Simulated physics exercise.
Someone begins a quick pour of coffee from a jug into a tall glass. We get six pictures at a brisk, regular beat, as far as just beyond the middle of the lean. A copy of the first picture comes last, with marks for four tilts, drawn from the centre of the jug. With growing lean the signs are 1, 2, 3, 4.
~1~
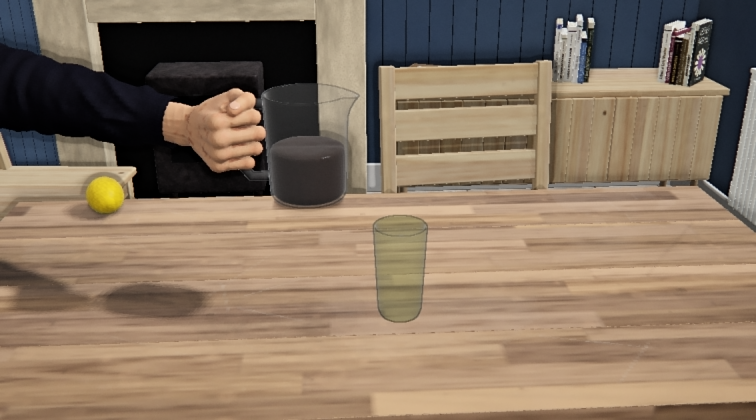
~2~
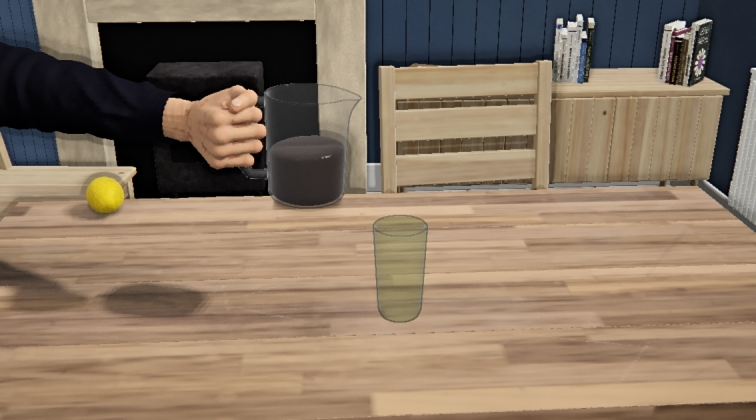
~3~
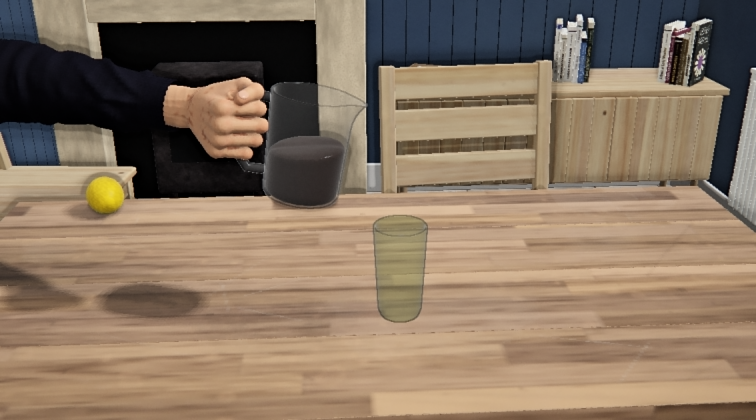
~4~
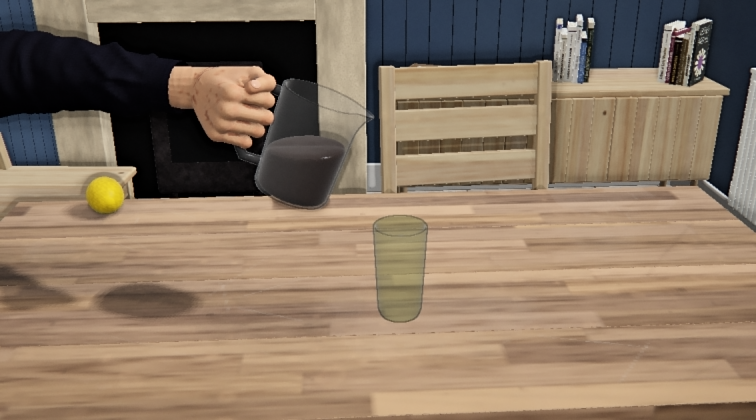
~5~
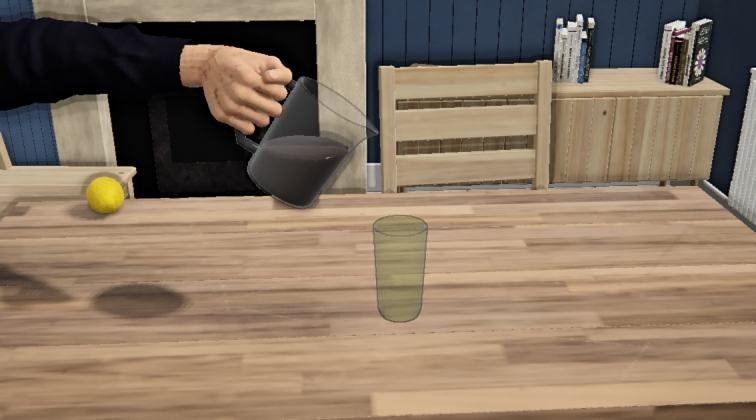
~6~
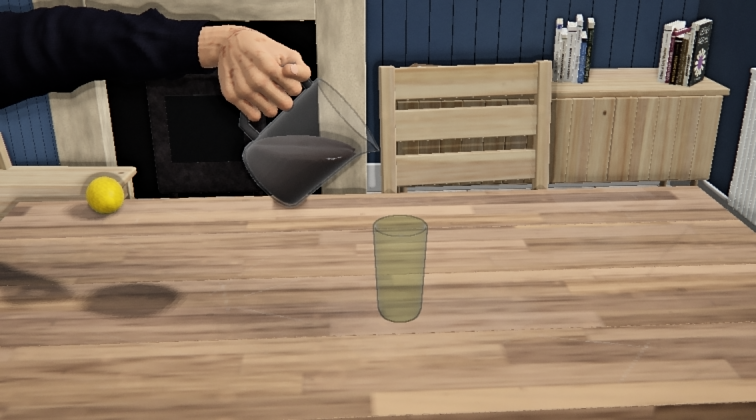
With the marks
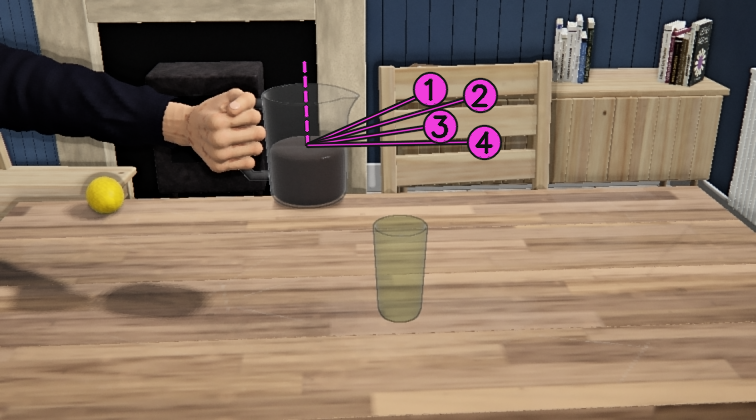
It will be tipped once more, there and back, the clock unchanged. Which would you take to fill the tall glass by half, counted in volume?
Take 2.
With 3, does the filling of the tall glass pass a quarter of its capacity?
Yes, it does.
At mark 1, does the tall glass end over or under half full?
Under half.
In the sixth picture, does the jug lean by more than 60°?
No.
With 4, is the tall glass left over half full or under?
Over.
On the marked copy, 1 at (415, 97); 2 at (463, 100); 3 at (423, 127); 4 at (467, 142).
With 1, the tall glass ends with about 30 % of what it can hold.
With 2, the tall glass ends with about 53 % of what it can hold.
With 3, the tall glass ends with about 74 % of what it can hold.
With 4, the tall glass ends with about 92 % of what it can hold; 5 % of the coffee is spilt.
